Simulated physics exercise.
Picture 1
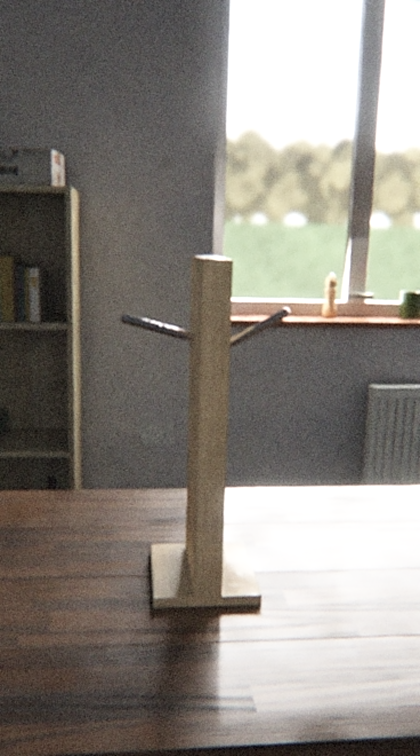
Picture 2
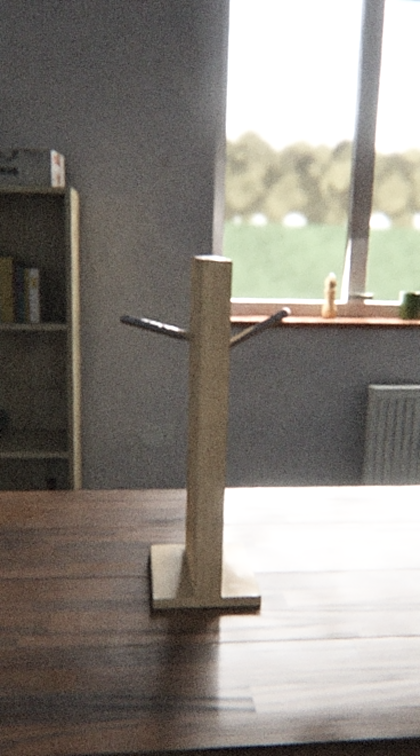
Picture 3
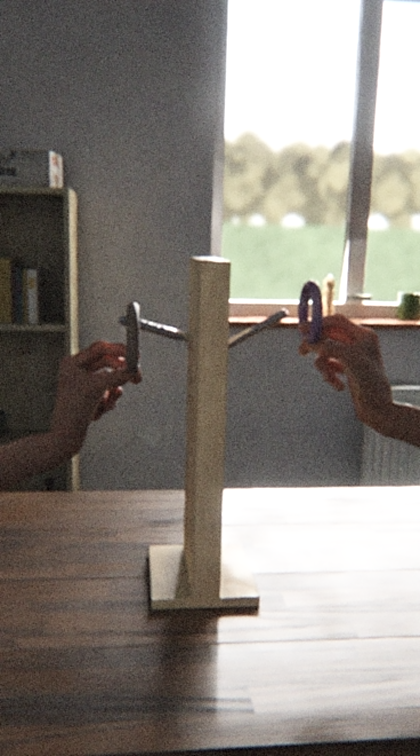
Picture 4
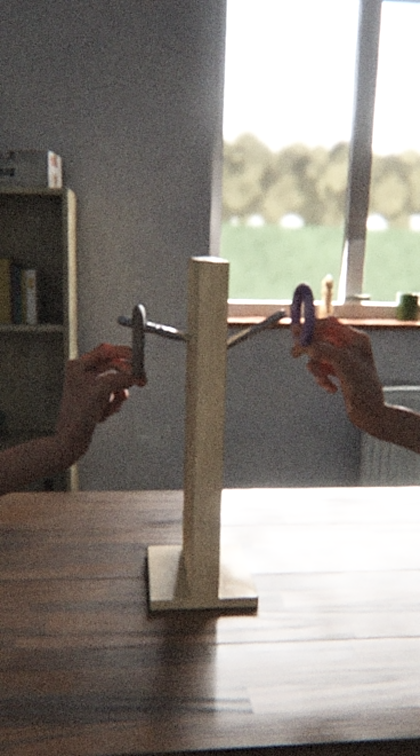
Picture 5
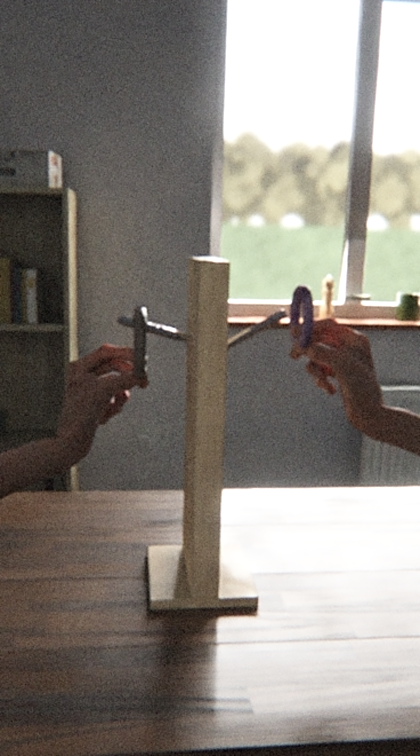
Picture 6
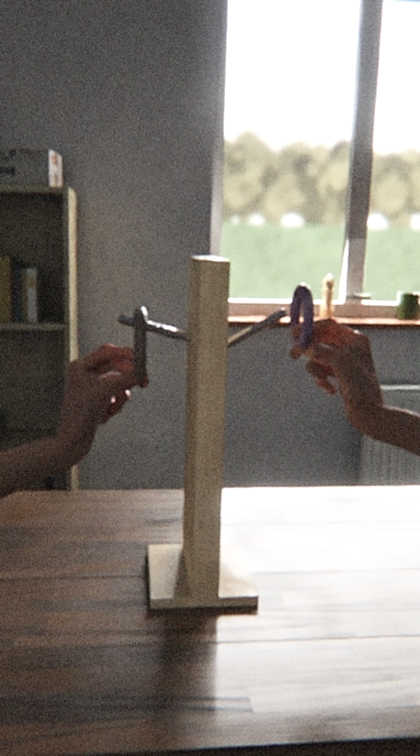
Two hands, one from each side, reach in toward a pale wooden stand with two angled pegs, which stands on a brown wooden table in a dim room with a shelf at left and a bright window at right. The left hand brings a brownish ring onto the left peg, while the right hand edges a purple ring leftward to the right peg's tip. Both hands keep hold, barely moving, and the camera stays nearly still.
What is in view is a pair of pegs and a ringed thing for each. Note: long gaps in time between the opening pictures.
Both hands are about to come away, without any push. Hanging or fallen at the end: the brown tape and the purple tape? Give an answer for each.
Finally the brown tape keeps hanging, while the purple tape comes down.
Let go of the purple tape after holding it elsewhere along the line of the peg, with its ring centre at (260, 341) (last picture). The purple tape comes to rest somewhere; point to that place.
At rest at (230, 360).
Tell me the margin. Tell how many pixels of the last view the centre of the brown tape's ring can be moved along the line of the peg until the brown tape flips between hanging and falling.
20 pixels or so, to the left.
Then, 0.18 s later than the last frame, brown tape at rest near (139, 345); purple tape dropping near (298, 390).
Then, 0.32 s later than the last frame, brown tape tilted by 4° near (138, 345); purple tape fallen near (289, 545).
When it is over, the brown tape stays on its peg, near (139, 345); the purple tape falls off, near (289, 550).
